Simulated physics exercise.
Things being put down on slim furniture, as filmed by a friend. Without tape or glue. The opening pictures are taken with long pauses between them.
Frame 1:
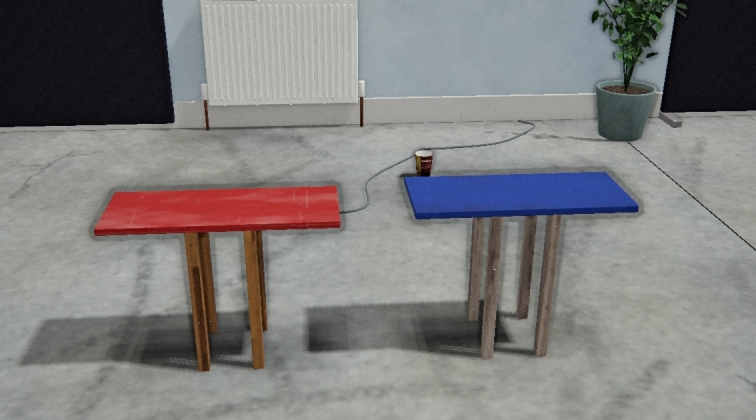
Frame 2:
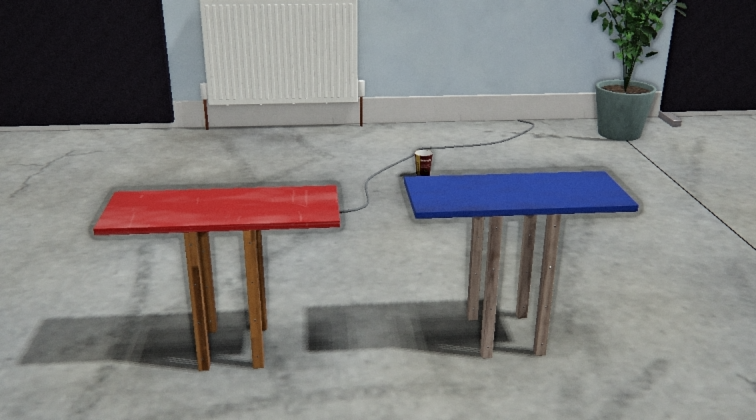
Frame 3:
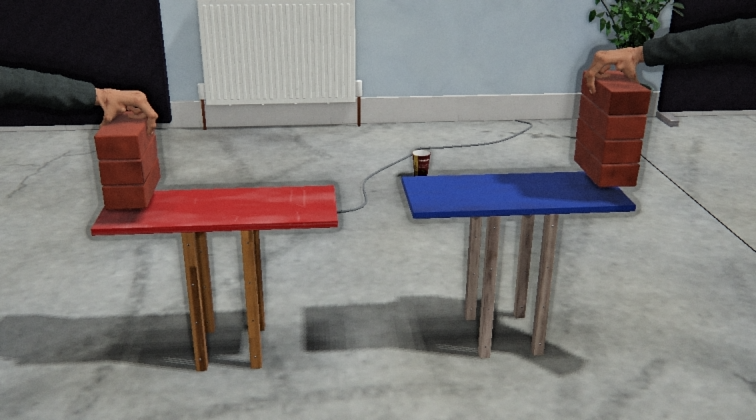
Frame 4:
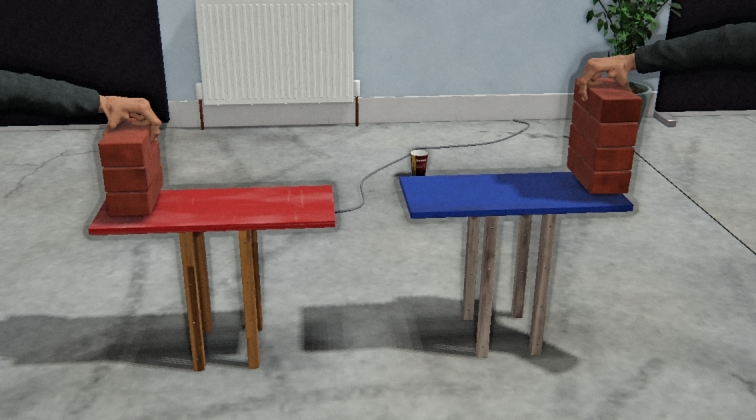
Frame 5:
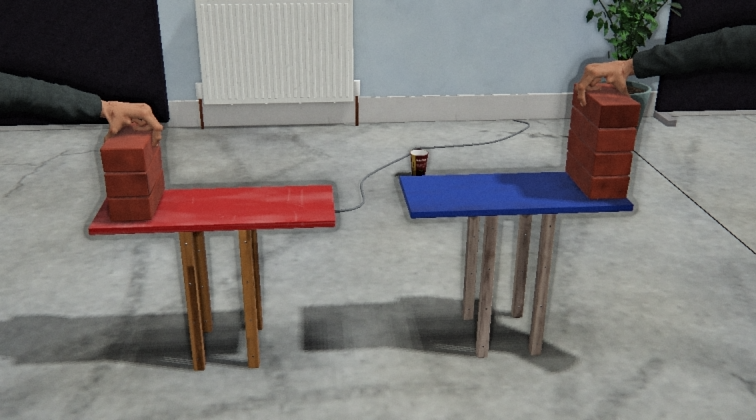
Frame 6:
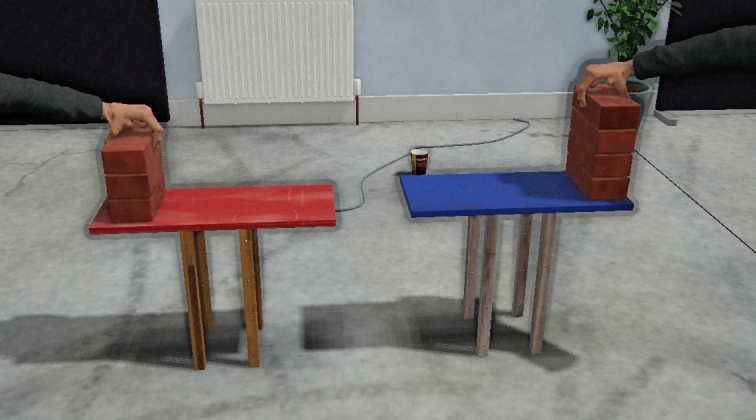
The clip opens on a red trestle at left and a blue small table at right, both bare, with a cup on the floor behind. Two hands then bring in stacks of bricks, lowering one onto each outer end. Finally the stacks rest there, with the hands still holding their tops.
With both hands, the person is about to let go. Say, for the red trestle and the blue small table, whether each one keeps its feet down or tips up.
Outcome - red trestle: Tips up; blue small table: Tips up.
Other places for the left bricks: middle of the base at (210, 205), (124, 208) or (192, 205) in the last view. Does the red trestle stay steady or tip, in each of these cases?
Remains upright, tumbles, remains upright.
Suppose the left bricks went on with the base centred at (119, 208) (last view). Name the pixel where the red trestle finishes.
(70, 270).
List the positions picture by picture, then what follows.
The first picture shows red trestle (223, 210); blue small table (517, 194).
The second picture shows blue small table (516, 194).
The third picture shows still on the way; red trestle (221, 209); right bricks (609, 128).
The fourth picture shows still on the way; blue small table (512, 194); left bricks (133, 165).
The fifth picture shows still on the way; red trestle (218, 209); right bricks (600, 140).
The sixth picture shows in place, still held; red trestle (219, 208); blue small table (512, 192); left bricks (136, 172).
Then, 0.54 s later than the last frame, red trestle tilted by 16° near (171, 207); blue small table tilted by 24° near (581, 191).
Then, 0.76 s later than the last frame, red trestle tilted by 46° near (92, 236); blue small table tilted by 66° near (664, 247).
Then, 0.98 s later than the last frame, red trestle tilted by 64° near (56, 256); blue small table tilted by 65° near (662, 245).
When it is over, the red trestle goes over, near (72, 267); the blue small table goes over, near (657, 247).
